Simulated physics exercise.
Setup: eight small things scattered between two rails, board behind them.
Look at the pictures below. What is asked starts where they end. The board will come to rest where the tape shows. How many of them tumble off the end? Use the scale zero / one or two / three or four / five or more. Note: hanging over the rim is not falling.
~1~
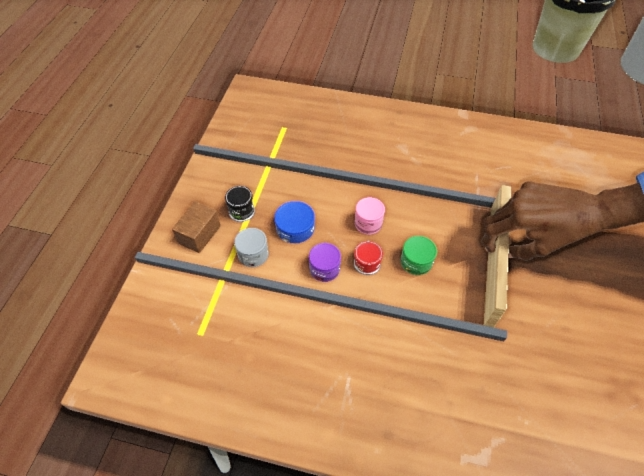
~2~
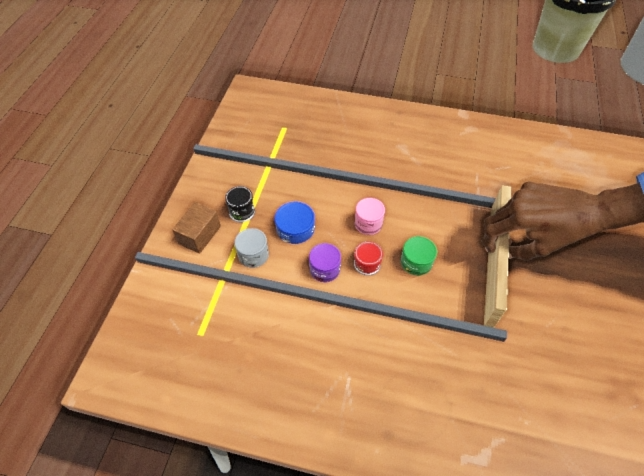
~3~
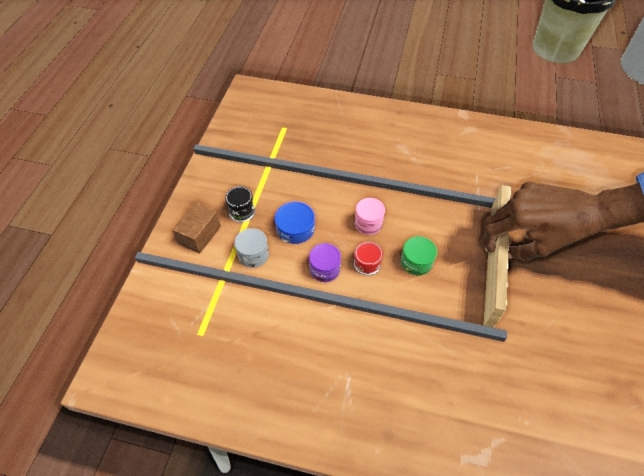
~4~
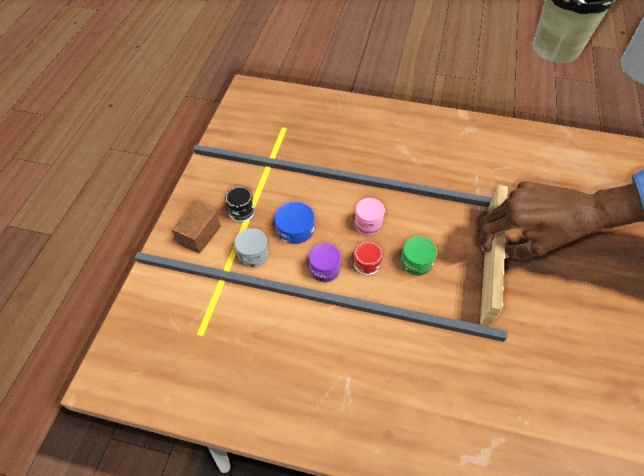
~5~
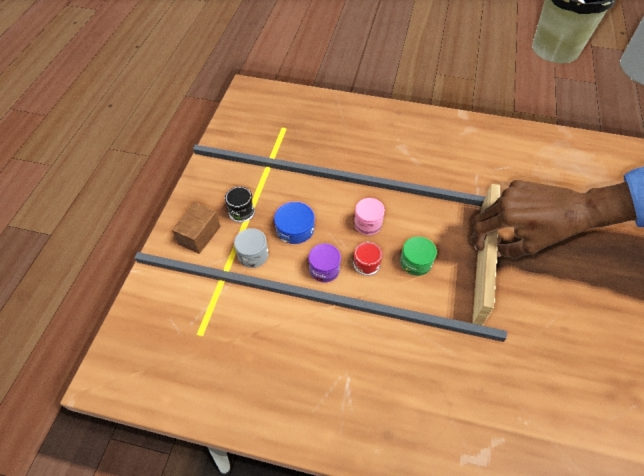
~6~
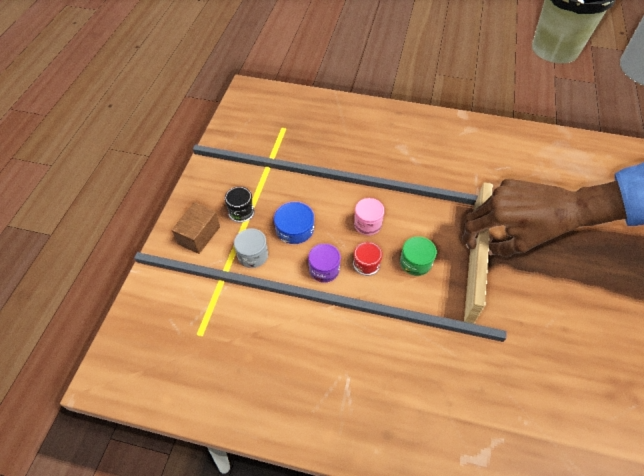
On that scale it is zero.
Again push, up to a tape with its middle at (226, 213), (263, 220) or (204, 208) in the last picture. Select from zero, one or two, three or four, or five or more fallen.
In turn: Either one or two, none at all, 3 or 4.
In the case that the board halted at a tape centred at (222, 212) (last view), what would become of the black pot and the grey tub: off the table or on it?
The black pot ends up down and the grey tub keeps its place.
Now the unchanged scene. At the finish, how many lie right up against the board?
3 of them.
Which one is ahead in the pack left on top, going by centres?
Black pot.
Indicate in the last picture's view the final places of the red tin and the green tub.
In the last picture they sit at about (225, 233) and about (232, 209).
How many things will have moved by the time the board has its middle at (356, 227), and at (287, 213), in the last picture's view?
At the first place 4, at the second 8.
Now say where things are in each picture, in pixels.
The first picture shows brown block (197, 227); black pot (240, 204); grey tub (252, 248); board (498, 253); tape (248, 217).
The second picture shows black pot (241, 205); green tub (418, 256).
The third picture shows grey tub (252, 248); pink tub (369, 217).
The fourth picture shows brown block (197, 228); red tin (368, 259).
The fifth picture shows black pot (240, 205); board (487, 252).
The sixth picture shows brown block (197, 228); black pot (240, 205); grey tub (252, 249); board (479, 250); tape (248, 217).
Soon after, none off yet; brown block at rest near (197, 228); black pot at rest near (240, 205); grey tub at rest near (252, 249).
Then, none off yet; brown block at rest near (197, 228); black pot moving near (235, 203); grey tub moved a little near (240, 246).
At rest, the number that fall off is zero.
